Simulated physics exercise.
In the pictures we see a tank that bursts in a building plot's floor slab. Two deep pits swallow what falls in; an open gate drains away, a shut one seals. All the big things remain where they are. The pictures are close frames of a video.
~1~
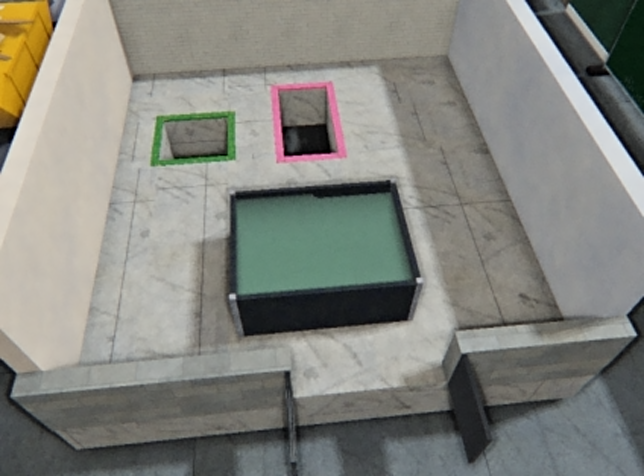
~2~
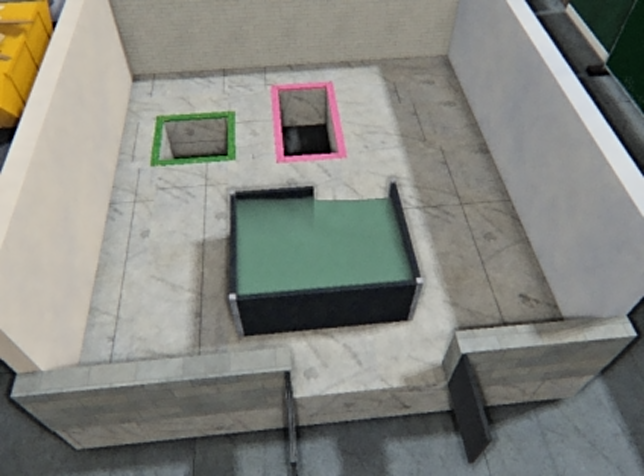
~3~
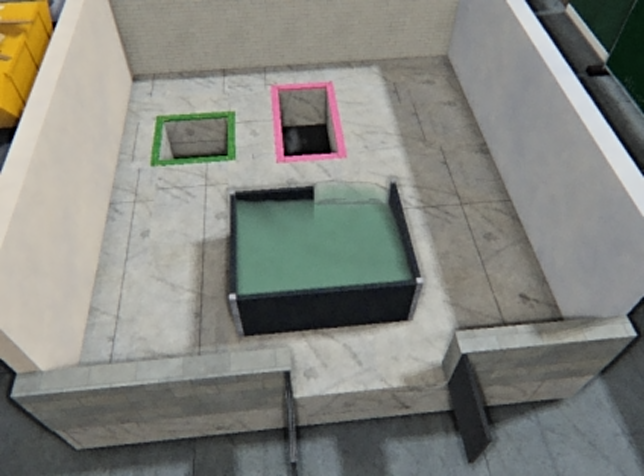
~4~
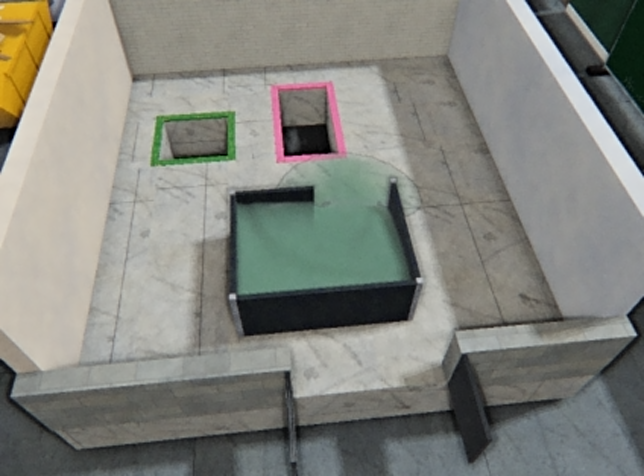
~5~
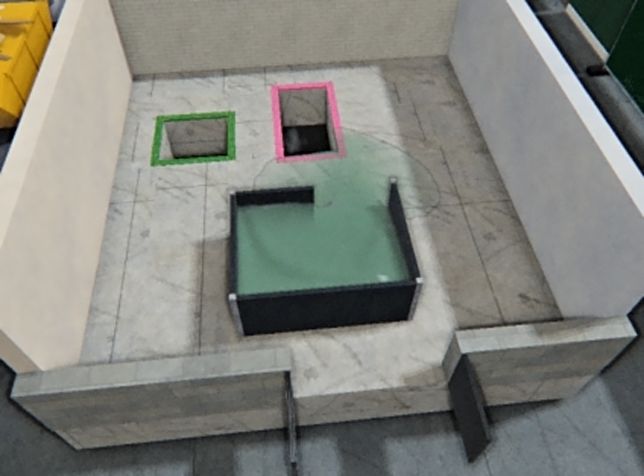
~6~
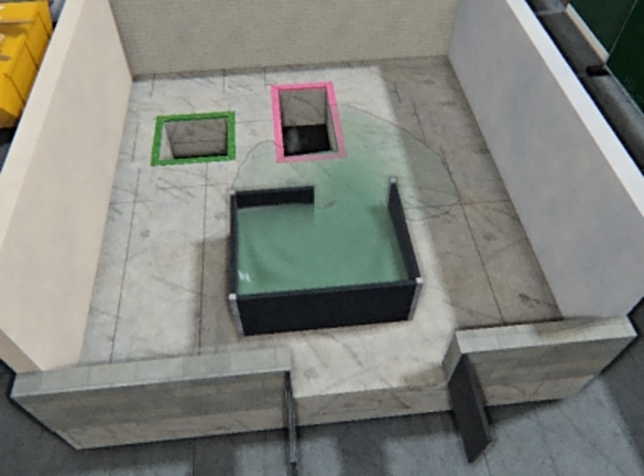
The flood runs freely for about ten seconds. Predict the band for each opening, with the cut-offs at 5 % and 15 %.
My prediction: The gate fails to reach five per cent; the pink pit passes fifteen per cent; the green pit lies in the five-to-fifteen range.
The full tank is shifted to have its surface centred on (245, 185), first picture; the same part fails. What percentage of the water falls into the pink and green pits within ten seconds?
I'd guess pink takes near 65 % and green near 12 %.
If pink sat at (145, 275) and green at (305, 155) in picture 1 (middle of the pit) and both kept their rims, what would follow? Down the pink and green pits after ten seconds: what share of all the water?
The pink pit takes around 4 percent, while the green pit takes around 40 percent.
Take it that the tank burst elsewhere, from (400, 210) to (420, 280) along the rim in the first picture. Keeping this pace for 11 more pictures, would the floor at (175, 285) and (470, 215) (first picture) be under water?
First spot spared, second spot submerged.
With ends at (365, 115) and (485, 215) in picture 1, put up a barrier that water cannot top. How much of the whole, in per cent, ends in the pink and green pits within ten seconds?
The pink pit gets 60 per cent, the green pit 6 per cent.
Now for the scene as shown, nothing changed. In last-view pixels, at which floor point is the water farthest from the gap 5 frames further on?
Roughly at (405, 63).
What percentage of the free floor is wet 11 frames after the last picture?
Estimate: Some 35 in a hundred.
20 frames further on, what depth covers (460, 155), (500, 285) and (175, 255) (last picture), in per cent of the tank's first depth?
Roughly 4 per cent, 0 per cent and 0 per cent.
A moment on, water covers 35 % of the floor; the gate 0 %, the pink pit 8 %, the green pit 1 %.
Next, water covers 35 % of the floor; the gate 0 %, the pink pit 15 %, the green pit 1 %.
Then, water covers 40 % of the floor; the gate 0 %, the pink pit 22 %, the green pit 2 %.
Later, water covers 55 % of the floor; the gate 0 %, the pink pit 38 %, the green pit 4 %.
In the end, water covers 65 % of the floor; the gate 1 %, the pink pit 49 %, the green pit 8 %.
